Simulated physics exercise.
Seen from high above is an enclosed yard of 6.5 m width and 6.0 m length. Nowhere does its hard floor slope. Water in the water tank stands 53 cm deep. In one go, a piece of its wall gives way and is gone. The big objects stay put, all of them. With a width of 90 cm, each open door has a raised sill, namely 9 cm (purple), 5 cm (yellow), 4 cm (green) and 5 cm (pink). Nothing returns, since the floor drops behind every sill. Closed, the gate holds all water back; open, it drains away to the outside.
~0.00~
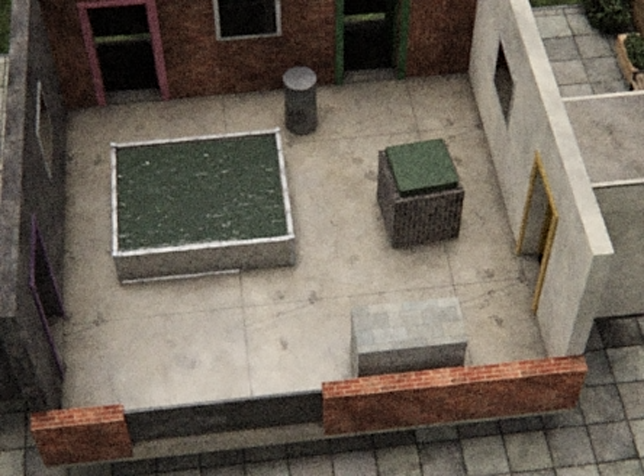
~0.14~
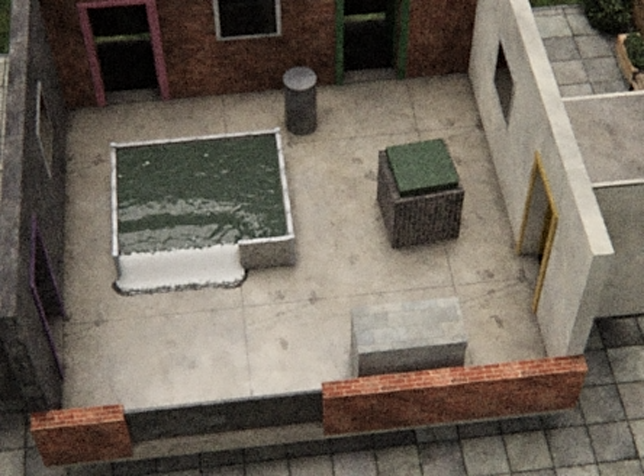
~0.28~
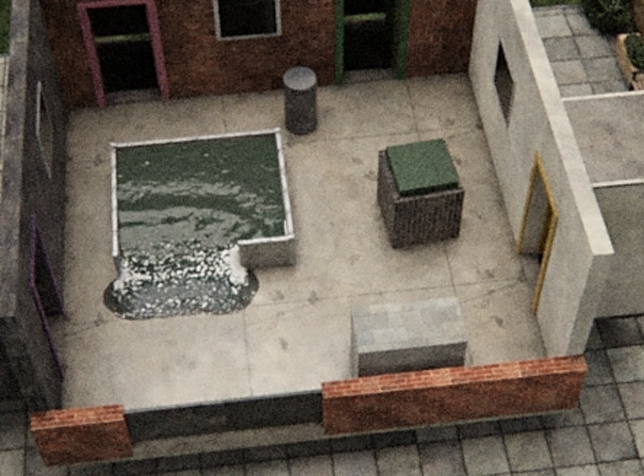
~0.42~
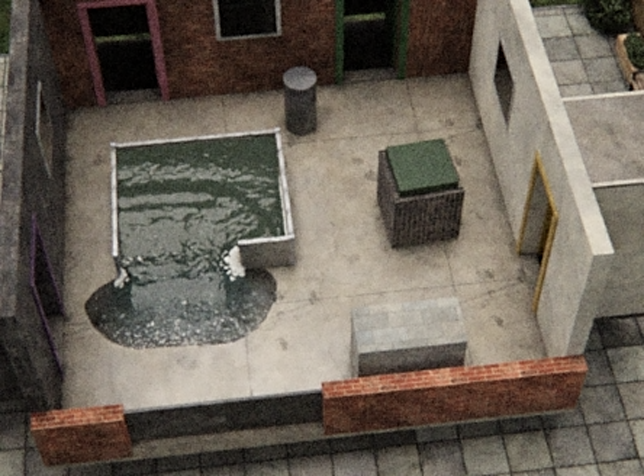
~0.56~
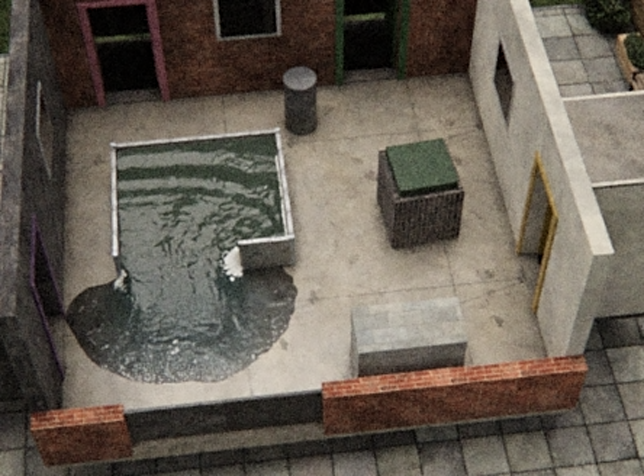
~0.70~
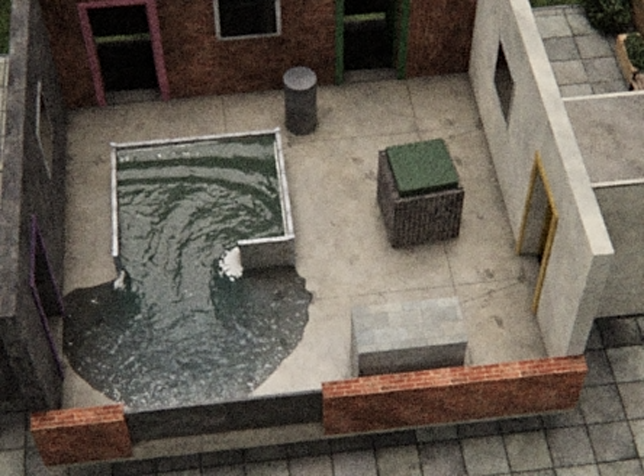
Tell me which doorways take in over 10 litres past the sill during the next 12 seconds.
The purple door breaches the limit, the yellow door breaches the limit, the green door breaches the limit, the pink door breaches the limit.
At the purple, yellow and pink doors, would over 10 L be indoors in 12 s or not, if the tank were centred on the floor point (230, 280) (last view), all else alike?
For the purple door, the amount is too high; for the yellow door, the amount is acceptable; for the pink door, the amount is too high.
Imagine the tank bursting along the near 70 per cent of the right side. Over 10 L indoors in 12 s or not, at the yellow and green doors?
With respect to that limit, yellow ends up outside it, green ends up outside it.
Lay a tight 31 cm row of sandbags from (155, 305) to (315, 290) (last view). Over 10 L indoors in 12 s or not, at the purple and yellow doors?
At the purple door the limit is exceeded, and at the yellow door it is exceeded.
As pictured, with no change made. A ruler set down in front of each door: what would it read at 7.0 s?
Readings (cm): Purple = 12; yellow = 7; green = 7; pink = 8.
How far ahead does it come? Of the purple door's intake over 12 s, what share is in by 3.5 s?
About 50%.
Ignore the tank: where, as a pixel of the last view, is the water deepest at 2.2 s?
Close to pixel (118, 433).
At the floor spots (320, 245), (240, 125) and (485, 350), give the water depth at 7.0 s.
Depths in turn: Roughly 3, 1 and 3 centimetres.
After 1.4 s water covers 25 % of the floor and is deepest (32 cm) near (160, 428); purple door 11 cm at the sill, 0 L in, yellow door not reached, green door not reached, pink door not reached.
After 2.2 s water covers 25 % of the floor and is deepest (42 cm) near (118, 433); purple door 15 cm at the sill, 10 L in, yellow door not reached, green door not reached, pink door not reached.
After 3.5 s water covers 40 % of the floor and is deepest (30 cm) near (348, 384); purple door 21 cm at the sill, 82 L in, yellow door not reached, green door not reached, pink door not reached.
After 7.0 s water covers 90 % of the floor and is deepest (14 cm) near (67, 119); purple door 12 cm at the sill, 155 L in, yellow door 7 cm at the sill, 2 L in, green door 7 cm at the sill, 3 L in, pink door 8 cm at the sill, 7 L in.
After 12.0 s water covers 100 % of the floor and is deepest (10 cm) near (67, 119); purple door 5 cm at the sill, 160 L in, yellow door 8 cm at the sill, 28 L in, green door 8 cm at the sill, 62 L in, pink door 7 cm at the sill, 26 L in.
